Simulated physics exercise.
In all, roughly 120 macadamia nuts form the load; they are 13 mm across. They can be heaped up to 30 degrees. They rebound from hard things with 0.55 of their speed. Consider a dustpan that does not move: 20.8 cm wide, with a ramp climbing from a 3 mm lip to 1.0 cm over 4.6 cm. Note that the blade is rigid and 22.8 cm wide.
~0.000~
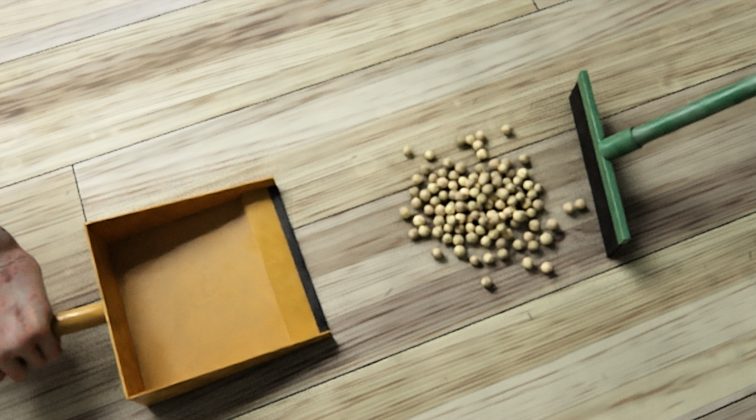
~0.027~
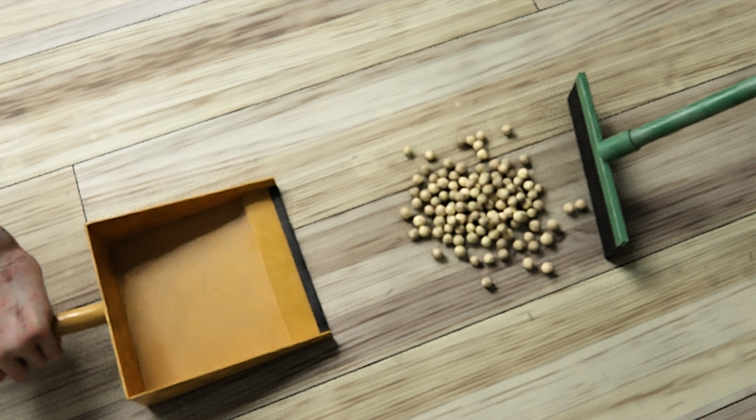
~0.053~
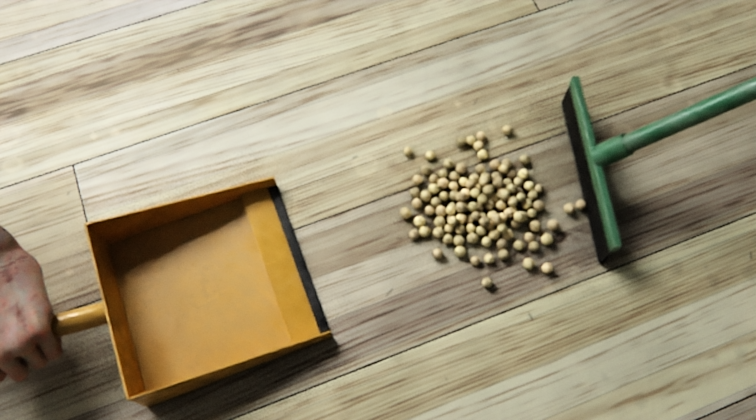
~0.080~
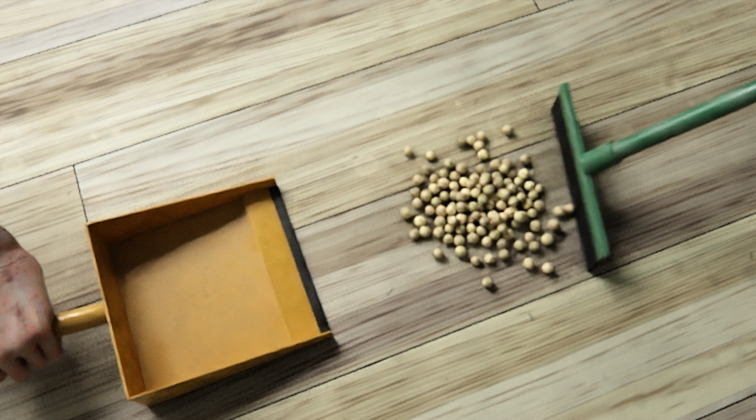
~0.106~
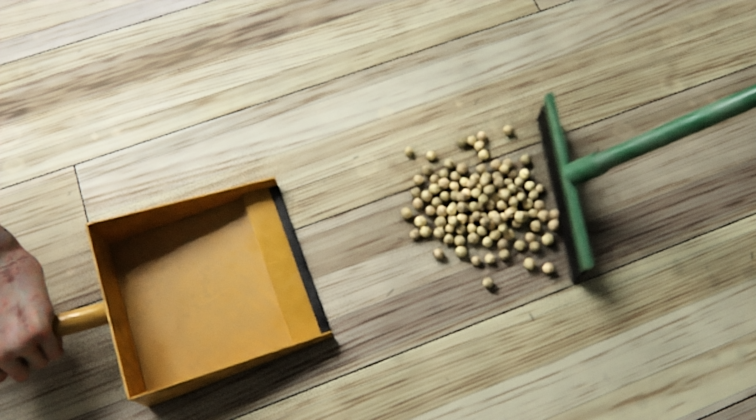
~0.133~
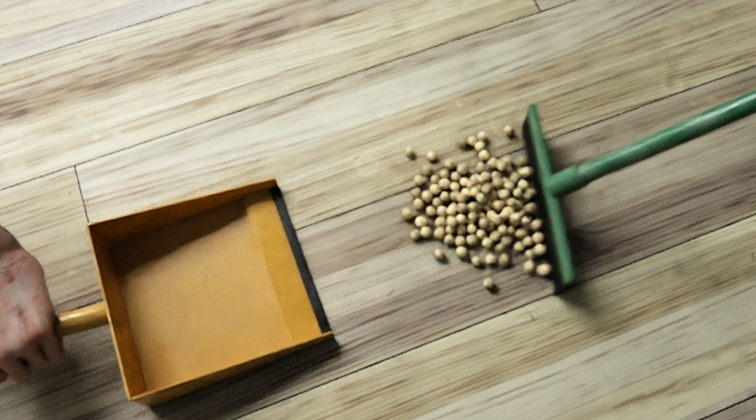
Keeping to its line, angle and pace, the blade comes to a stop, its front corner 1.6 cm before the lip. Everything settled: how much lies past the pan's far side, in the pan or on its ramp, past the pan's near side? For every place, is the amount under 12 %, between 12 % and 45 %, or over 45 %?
Past the pan's far side: Between 12 % and 45 %; in the pan or on its ramp: Between 12 % and 45 %; past the pan's near side: Between 12 % and 45 %.
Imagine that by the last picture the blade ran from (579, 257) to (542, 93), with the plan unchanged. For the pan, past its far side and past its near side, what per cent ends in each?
Pan: 25, far side: 20, near side: 5.
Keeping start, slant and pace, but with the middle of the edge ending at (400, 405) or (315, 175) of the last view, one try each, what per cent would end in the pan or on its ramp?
Close to 5 and 30 in a hundred, in that order.
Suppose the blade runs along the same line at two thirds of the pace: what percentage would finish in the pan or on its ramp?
It would be around 10 percent.
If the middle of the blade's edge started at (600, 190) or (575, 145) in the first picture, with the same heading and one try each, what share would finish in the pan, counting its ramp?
15 and 25 per cent, roughly.
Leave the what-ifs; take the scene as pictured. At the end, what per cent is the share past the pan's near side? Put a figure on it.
Around 20 in a hundred finish there.
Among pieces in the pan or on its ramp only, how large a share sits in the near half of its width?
Something like 50 in a hundred.
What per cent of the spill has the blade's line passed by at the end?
5 %.
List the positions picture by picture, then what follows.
The first picture shows blade from (623, 239) to (582, 78), moved 0.0 cm, 0 of the pieces shifted so far; middle of the pieces at (478, 207); pan at (200, 295).
The second picture shows blade from (621, 241) to (580, 80), moved 0.4 cm, 0 of the pieces shifted so far; middle of the pieces at (479, 207).
The third picture shows blade from (614, 246) to (574, 84), moved 1.4 cm, 0 of the pieces shifted so far; middle of the pieces at (479, 207).
The fourth picture shows blade from (602, 255) to (563, 91), moved 3.3 cm, 2 of the pieces shifted so far; middle of the pieces at (479, 207).
The fifth picture shows blade from (586, 266) to (549, 100), moved 5.7 cm, 2 of the pieces shifted so far; middle of the pieces at (480, 208).
The sixth picture shows blade from (568, 280) to (532, 111), moved 8.5 cm, 40 of the pieces shifted so far; middle of the pieces at (476, 207); pan at (202, 296). The blade's pace is about 1.03 m/s, heading 12 degrees towards the viewer's side.
Then, at 0.27 s, middle of the blade 16 cm from the lip; 0 % over the lip, far side 5 %, near side 10 %.
After 0.36 s, middle of the blade 7 cm from the lip; 0 % over the lip, far side 10 %, near side 15 %.
After 0.58 s, middle of the blade 5 cm from the lip; 25 % over the lip, far side 20 %, near side 20 %.
By 1.8 s all is still; far side 20 %, pan 25 %, near side 20 %, in front of the lip or behind the blade 35 %.
